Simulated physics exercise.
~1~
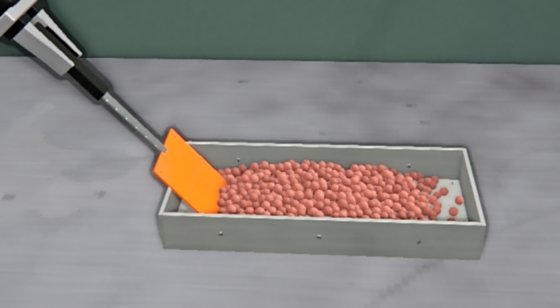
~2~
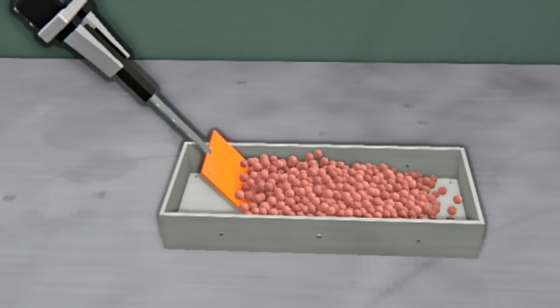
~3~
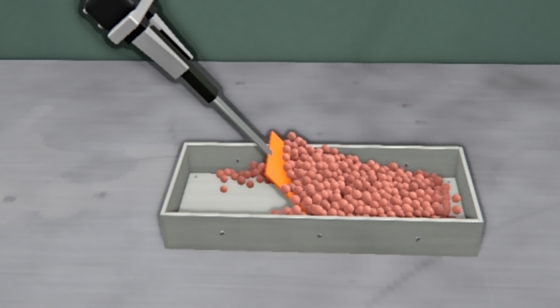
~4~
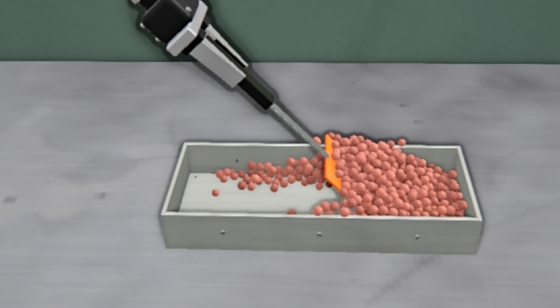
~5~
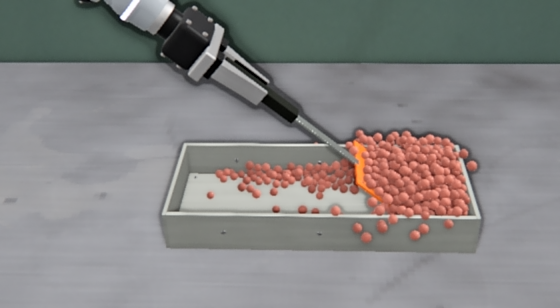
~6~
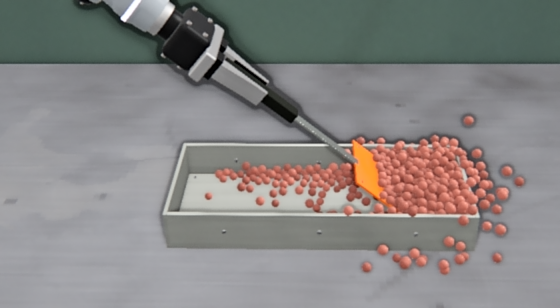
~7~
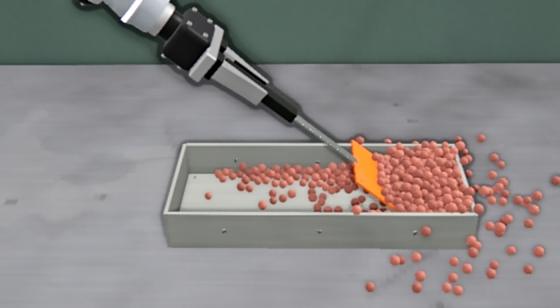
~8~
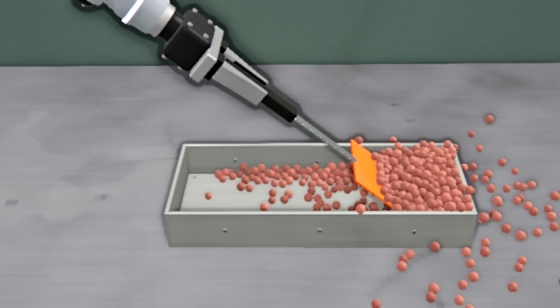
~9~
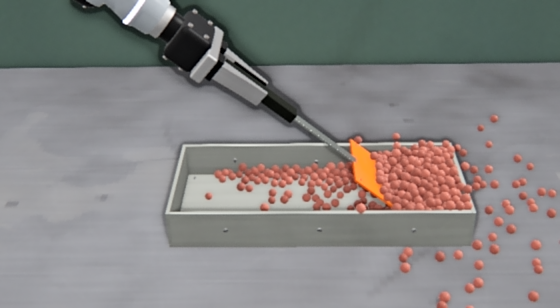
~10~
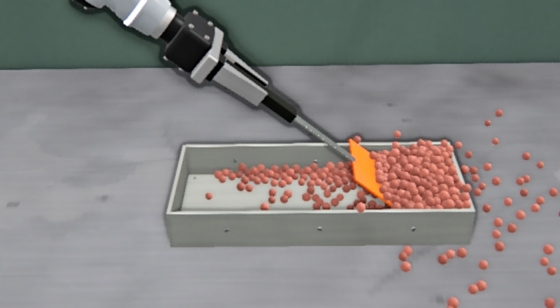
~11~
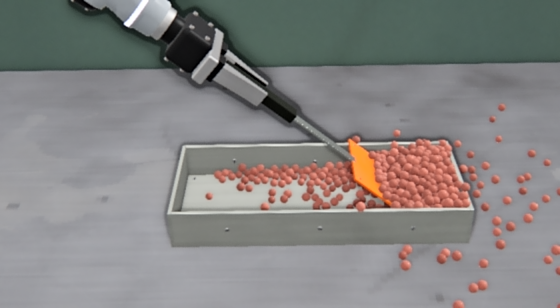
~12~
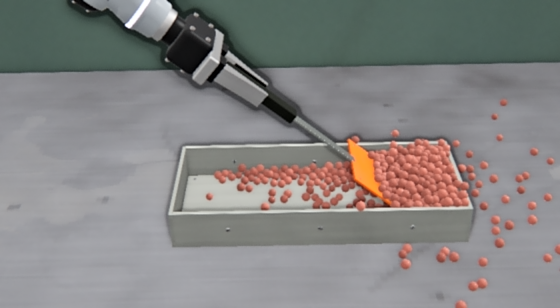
An orange paddle pushes pink beads right along the trough, spilling some onto the table.
